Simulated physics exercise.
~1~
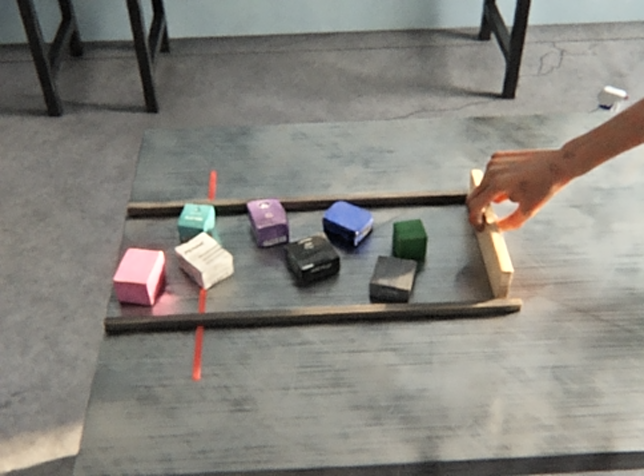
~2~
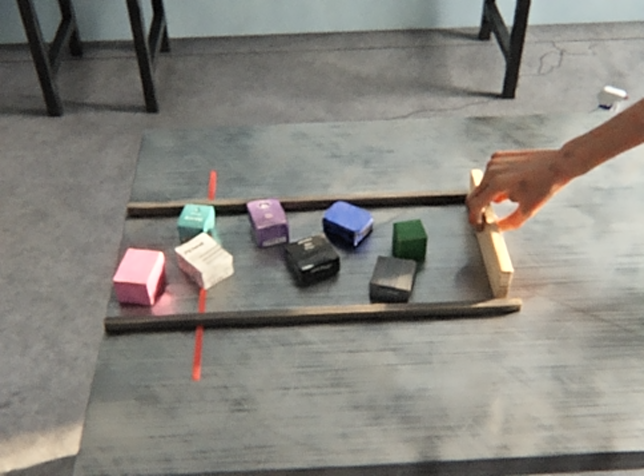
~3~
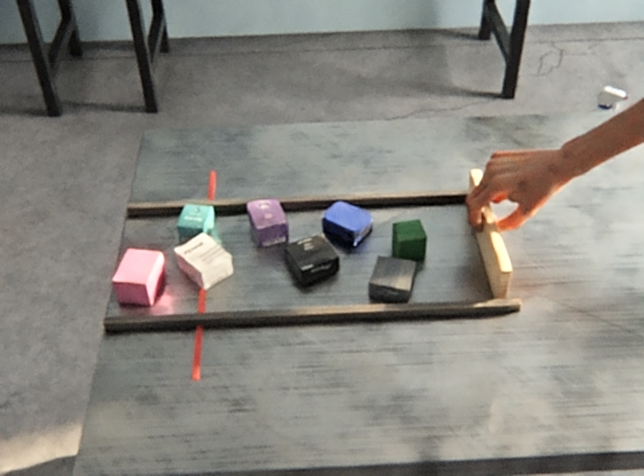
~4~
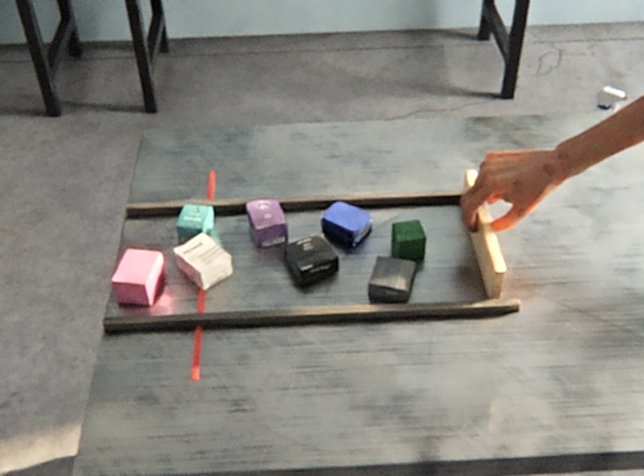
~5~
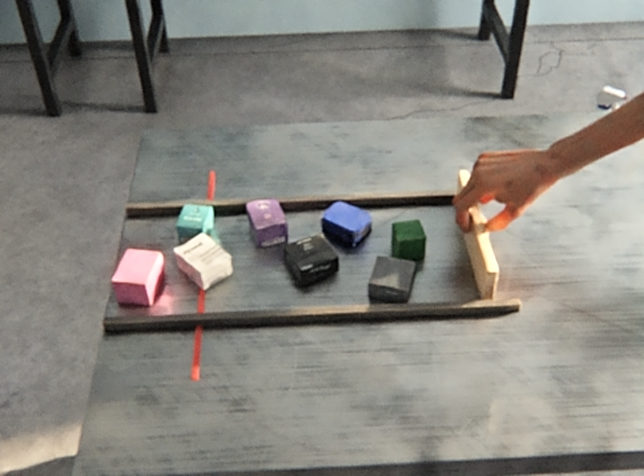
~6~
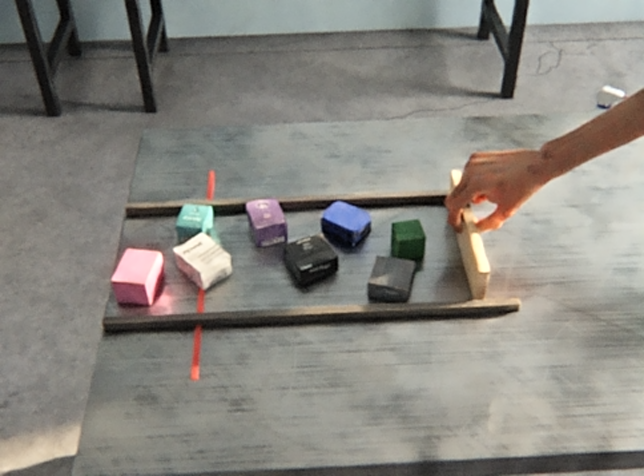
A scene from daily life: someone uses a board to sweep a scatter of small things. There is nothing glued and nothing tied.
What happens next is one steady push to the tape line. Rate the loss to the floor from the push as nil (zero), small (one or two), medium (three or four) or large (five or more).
The loss is small.
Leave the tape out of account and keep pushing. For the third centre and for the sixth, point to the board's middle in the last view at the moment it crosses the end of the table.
At (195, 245) for the third, at (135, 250) for the sixth.
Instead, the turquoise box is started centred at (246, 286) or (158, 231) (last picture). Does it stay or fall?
In order, the object stays where it is, then stays where it is.
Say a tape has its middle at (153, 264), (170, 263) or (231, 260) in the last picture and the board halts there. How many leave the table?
Floor tally per try: 5 / 3 / 1.
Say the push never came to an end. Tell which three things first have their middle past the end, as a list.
Earliest first: The pink block, then the white box, and then the turquoise box.
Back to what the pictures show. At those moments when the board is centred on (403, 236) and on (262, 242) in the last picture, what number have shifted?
So far 2, and 8 at the second.
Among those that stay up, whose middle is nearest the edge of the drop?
That's the white box.
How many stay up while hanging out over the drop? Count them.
That would be 2.
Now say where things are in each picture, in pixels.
The first frame shows pink block (140, 277); turquoise box (196, 224); white box (204, 261); board (488, 233); tape (206, 261).
The second frame shows turquoise box (196, 224); purple box (268, 222).
The third frame shows white box (204, 261); blue case (348, 224).
The fourth frame shows pink block (139, 277); board (482, 233).
The fifth frame shows turquoise box (195, 224); green block (409, 240).
The sixth frame shows pink block (139, 277); turquoise box (195, 224); white box (203, 261); board (467, 234); tape (204, 261).
Soon after, none off yet; pink block at rest near (139, 277); turquoise box at rest near (195, 224); white box at rest near (203, 261).
Then, none off yet; pink block at rest near (139, 277); turquoise box at rest near (195, 224); white box moved a little near (188, 263).
At rest, the number that fall off is one or two; fallen, pink block.
